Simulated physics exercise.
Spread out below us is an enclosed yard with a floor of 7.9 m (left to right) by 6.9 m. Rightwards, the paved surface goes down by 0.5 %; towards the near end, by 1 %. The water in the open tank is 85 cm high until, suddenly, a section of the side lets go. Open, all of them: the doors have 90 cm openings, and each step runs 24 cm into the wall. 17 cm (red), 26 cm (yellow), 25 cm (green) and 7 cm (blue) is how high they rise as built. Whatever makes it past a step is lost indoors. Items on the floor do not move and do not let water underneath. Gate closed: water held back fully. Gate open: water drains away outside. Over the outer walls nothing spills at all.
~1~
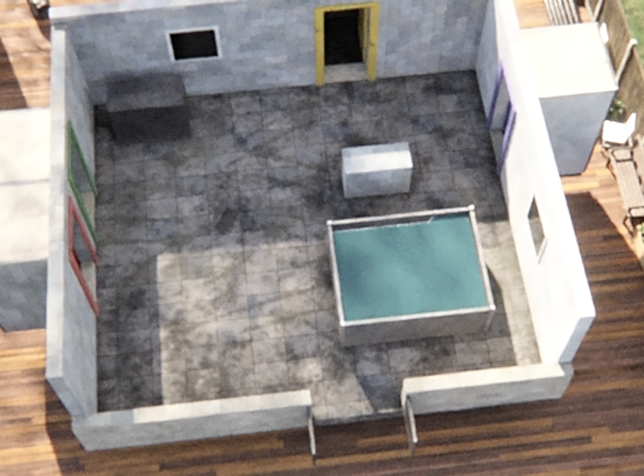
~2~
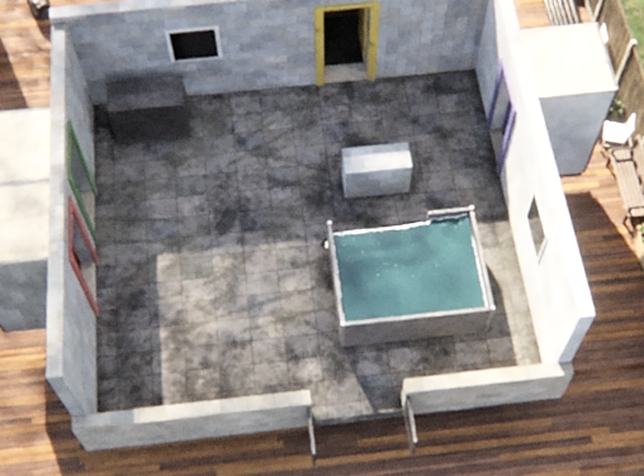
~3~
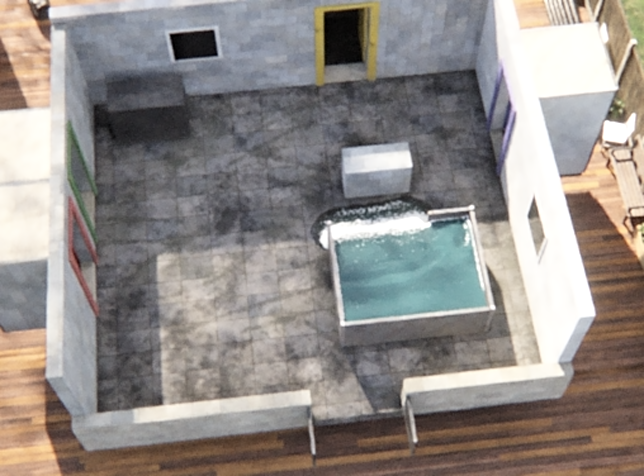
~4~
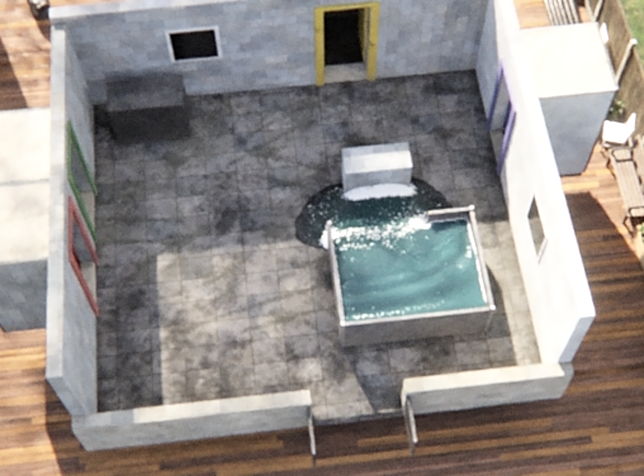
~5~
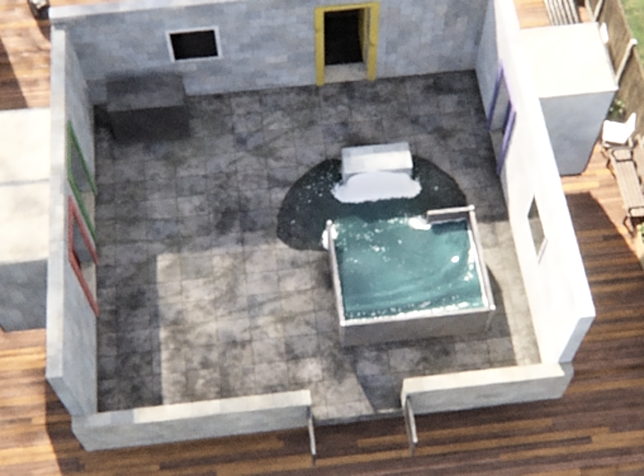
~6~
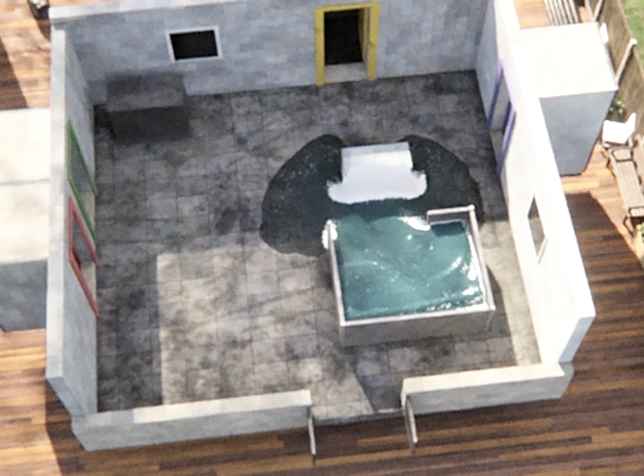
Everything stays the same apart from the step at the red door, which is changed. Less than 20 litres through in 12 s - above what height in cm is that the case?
Above about 7.5 cm.
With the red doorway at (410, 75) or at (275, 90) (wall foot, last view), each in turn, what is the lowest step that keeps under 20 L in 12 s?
Minimums: Roughly 6.0 cm and 15 cm.
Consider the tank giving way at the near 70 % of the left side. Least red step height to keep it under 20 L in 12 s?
Some 24 cm.
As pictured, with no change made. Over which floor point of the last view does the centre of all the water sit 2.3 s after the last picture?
The balance point sits at roughly (336, 212).
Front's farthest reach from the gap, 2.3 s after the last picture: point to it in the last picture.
At about (94, 107).
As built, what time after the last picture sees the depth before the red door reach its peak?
The level tops out around 2.6 s.
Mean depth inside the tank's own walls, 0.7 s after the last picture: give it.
The mean depth is about 48 cm.
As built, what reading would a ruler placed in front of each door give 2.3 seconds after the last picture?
Lab note, cm: Red 8; yellow 5; green 19; blue 18.
Then, 0.7 s after the last picture water covers 30 % of the floor, deepest (62 cm) near (367, 203); it has not reached the red door.
Then, 2.3 s after the last picture water covers 60 % of the floor, deepest (36 cm) near (94, 107); 8 cm at the red door, 0 litres in over its 17 cm step.
Then, 11.3 s after the last picture water covers 100 % of the floor, deepest (14 cm) near (98, 430); 5 cm at the red door, 0 litres in over its 17 cm step.
At the red door as built, the water peaked near 13 cm, 2.5 s after the last picture.
Run again over the same 12 s with other heights there, 39 litres in over 6 cm, 5 litres over 9.5 cm. The limit of 20 litres is kept from about 7.5 cm up.
